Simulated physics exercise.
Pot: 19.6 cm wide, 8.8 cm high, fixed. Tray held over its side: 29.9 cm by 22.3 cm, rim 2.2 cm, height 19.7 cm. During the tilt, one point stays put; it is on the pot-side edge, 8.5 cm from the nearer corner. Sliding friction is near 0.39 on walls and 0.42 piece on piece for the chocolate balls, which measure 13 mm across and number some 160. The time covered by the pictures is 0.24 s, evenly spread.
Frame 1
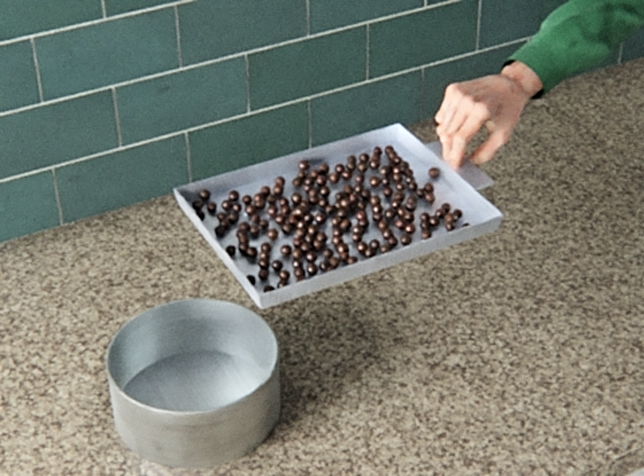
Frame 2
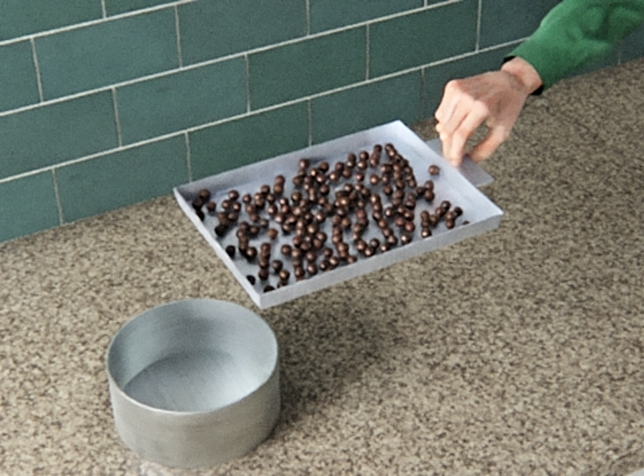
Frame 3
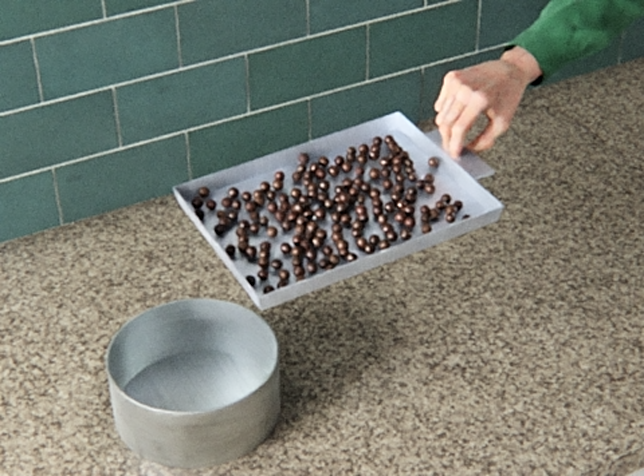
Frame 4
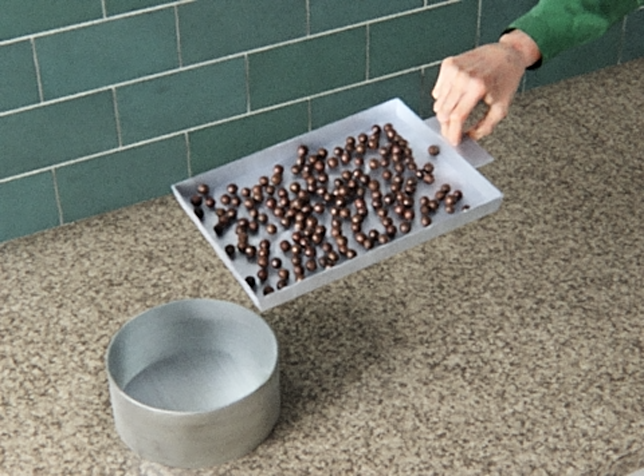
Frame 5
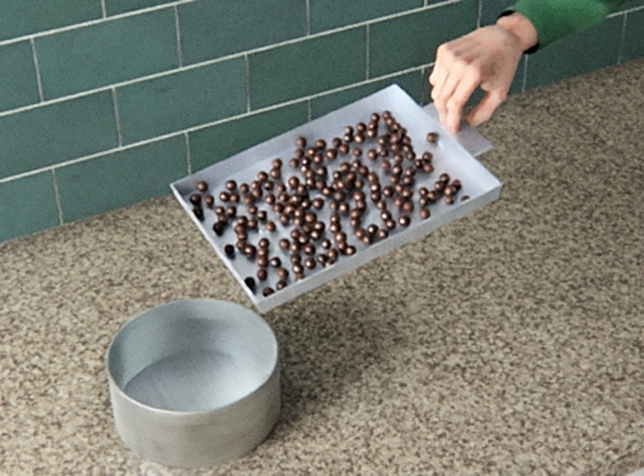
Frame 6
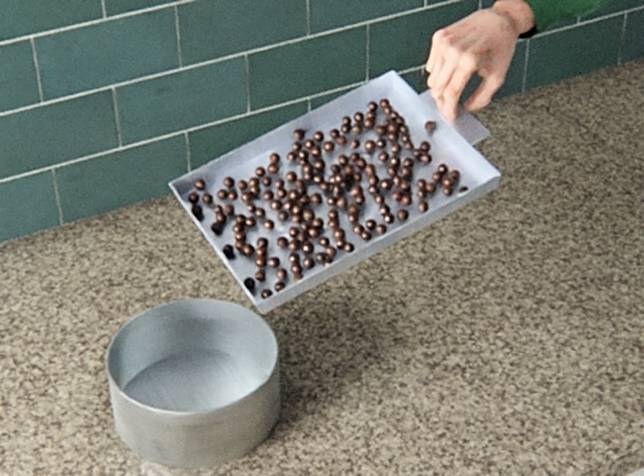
A hand in a green sleeve gradually raising the far side of a metal tray of small dark balls beside a round pot.
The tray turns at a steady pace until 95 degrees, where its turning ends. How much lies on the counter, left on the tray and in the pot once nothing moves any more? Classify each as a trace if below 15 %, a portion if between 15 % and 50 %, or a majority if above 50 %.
Counter: A portion. Tray: A trace. Pot: A majority.
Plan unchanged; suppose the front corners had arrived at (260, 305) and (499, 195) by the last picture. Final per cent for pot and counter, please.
You'd end with pot at 35 and counter at 65.
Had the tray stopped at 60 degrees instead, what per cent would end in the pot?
I'd put it at close to 5 per cent.
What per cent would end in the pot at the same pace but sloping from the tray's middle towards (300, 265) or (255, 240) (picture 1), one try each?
The share comes to roughly 35 in a hundred, then roughly 70 in a hundred.
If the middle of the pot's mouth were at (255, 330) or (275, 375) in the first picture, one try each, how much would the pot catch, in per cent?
Estimates: 20 % and 65 %, in that order.
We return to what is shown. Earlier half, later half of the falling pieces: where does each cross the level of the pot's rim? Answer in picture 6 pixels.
First half close to (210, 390), second half close to (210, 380).
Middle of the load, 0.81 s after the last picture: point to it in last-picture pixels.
Estimated centre of load: Around (245, 234).
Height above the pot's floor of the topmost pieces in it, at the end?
About 2.5 centimetres.
Then, 0.49 s after the last picture, tilt 53 degrees; the tray holds 100 %, the pot 0 %.
Then, 0.81 s after the last picture, tilt 78 degrees; the tray holds 95 %, the pot 5 %.
Then, 1.23 s after the last picture, tilt 95 degrees; the tray holds 15 %, the pot 35 %.
In the end, counter 30 %, tray 0 %, pot 70 %.
